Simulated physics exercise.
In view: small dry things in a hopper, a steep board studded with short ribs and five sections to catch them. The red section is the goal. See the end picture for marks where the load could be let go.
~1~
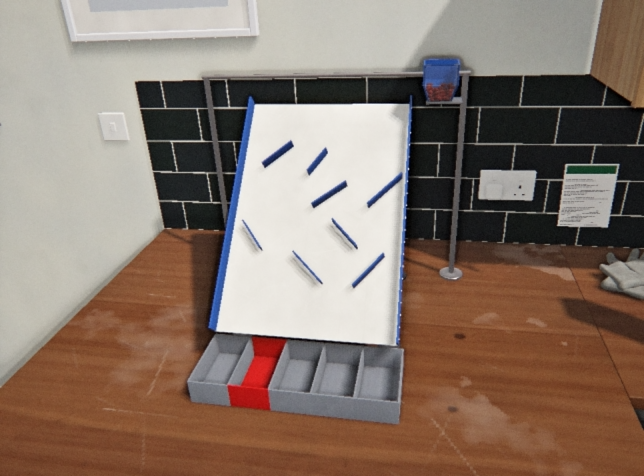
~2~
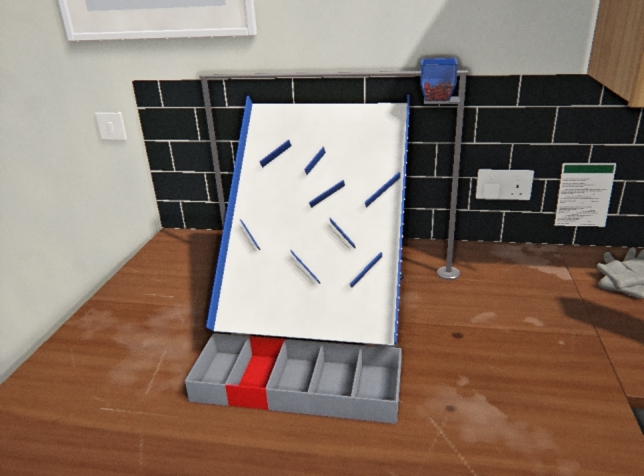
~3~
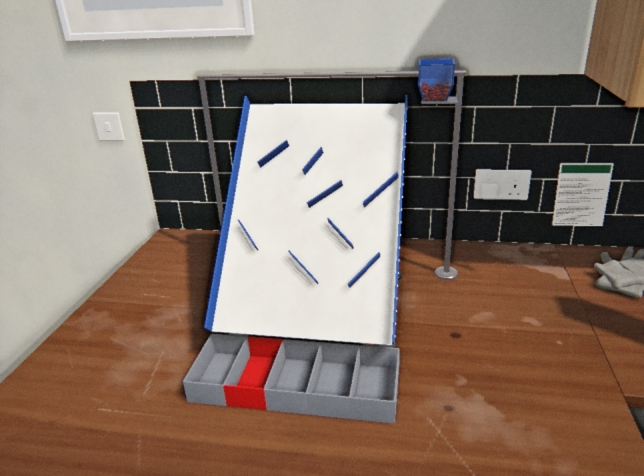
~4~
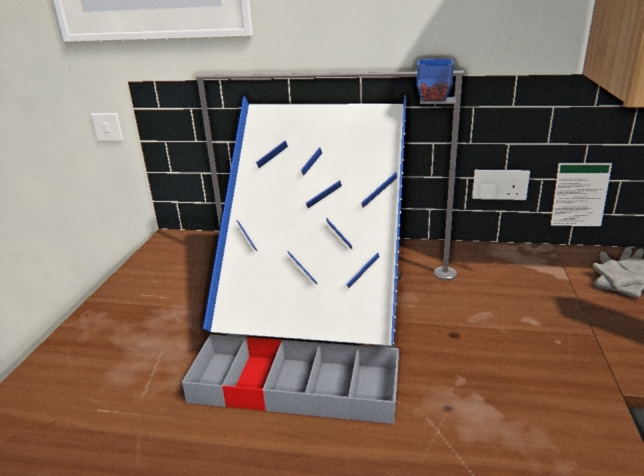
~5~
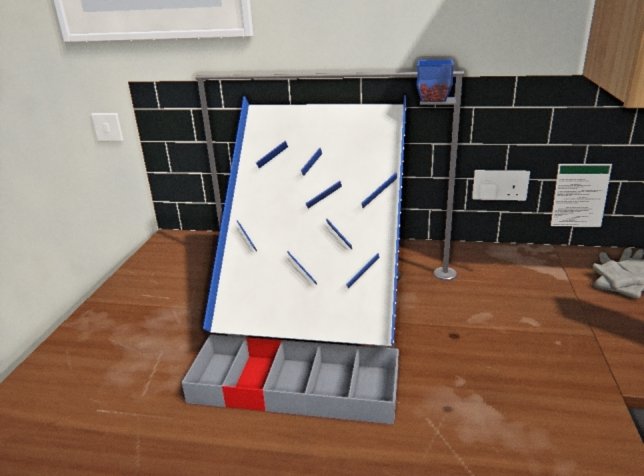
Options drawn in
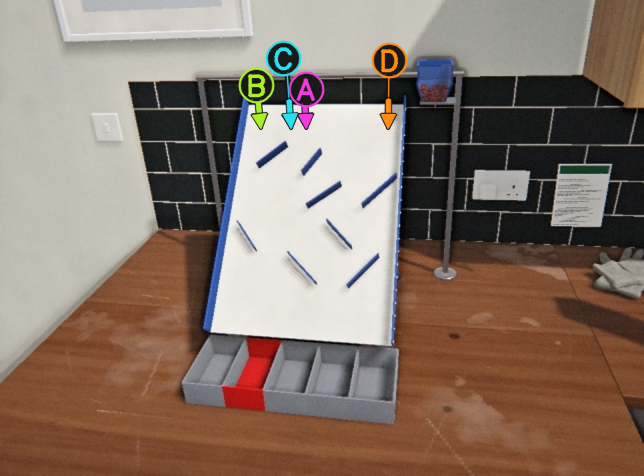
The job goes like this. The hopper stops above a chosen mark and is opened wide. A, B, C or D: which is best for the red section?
Go for A.
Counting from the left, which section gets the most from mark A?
The second from the left.
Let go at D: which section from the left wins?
The fourth from the left.
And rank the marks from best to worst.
Best to worst: A, C, B, D.
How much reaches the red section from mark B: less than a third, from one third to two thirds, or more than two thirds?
Mark B gives less than a third.
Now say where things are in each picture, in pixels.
The first picture shows hopper (437, 92), kidney beans, door shut.
The second picture shows ribs (259, 162) to (289, 140), (305, 170) to (324, 147), (309, 203) to (344, 180).
The third picture shows ribs (363, 203) to (398, 172), (238, 219) to (255, 247), (327, 218) to (352, 245).
The fourth picture shows ribs (287, 251) to (315, 281), (347, 285) to (378, 253).
The fifth picture shows red section (244, 397), number 2 of 5 from the left.
On the marked copy, mark A meets the board at (306, 123); mark B meets the board at (260, 123); mark C meets the board at (290, 123); mark D meets the board at (388, 123).
With A, the larger part in the red section, about a tenth in other sections, about a tenth held on the board.
With B, about a tenth in the red section, roughly two thirds in other sections, about a tenth held on the board, about a tenth outside the box.
With C, roughly a third in the red section, roughly half in other sections, just a few held on the board, about a tenth outside the box.
With D, not one piece in the red section, almost all in other sections, about a tenth held on the board.
